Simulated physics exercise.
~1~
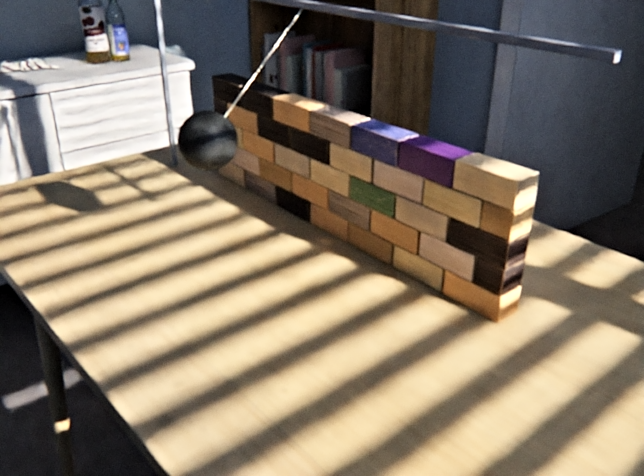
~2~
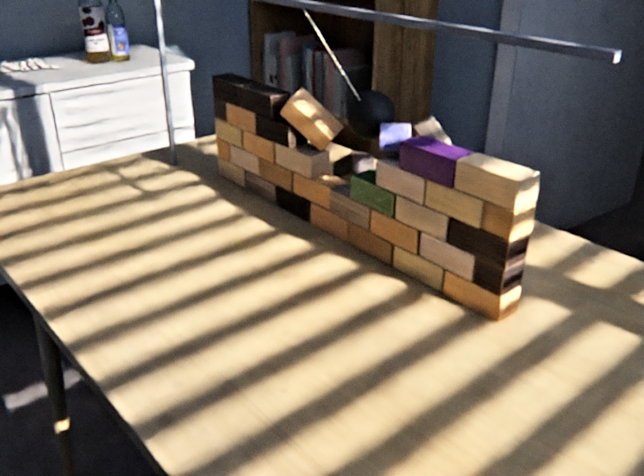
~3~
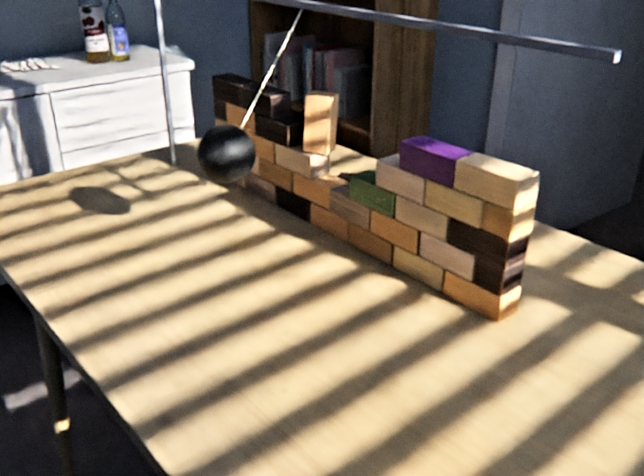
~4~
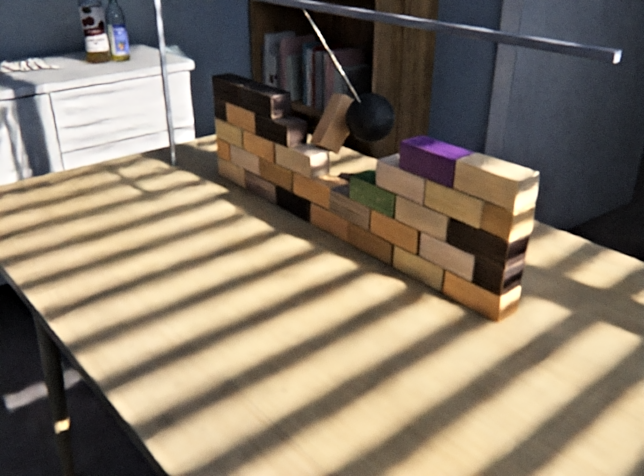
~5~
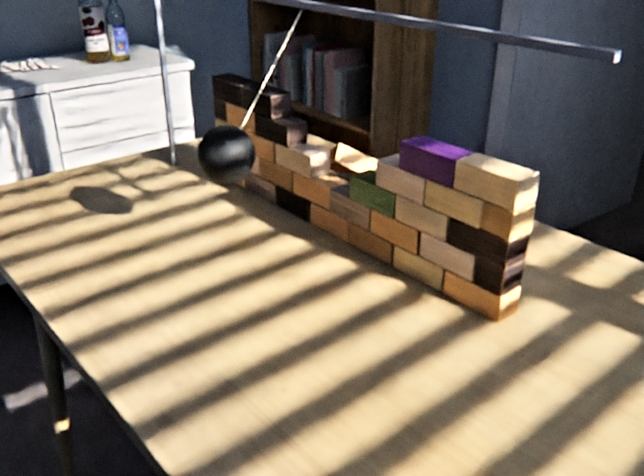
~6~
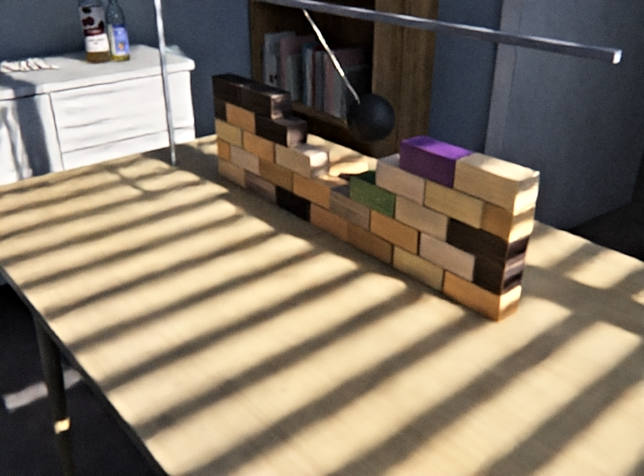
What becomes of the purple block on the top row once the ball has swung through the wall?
The purple block stays up in its place on the top row, beside the gap left by the fallen blocks.
We see a dark ball on a line swing into a wall of wooden blocks on a table, knocking the blue block and several others from the upper middle. It swings back and forth through the gap, while the purple and green blocks stay in place.
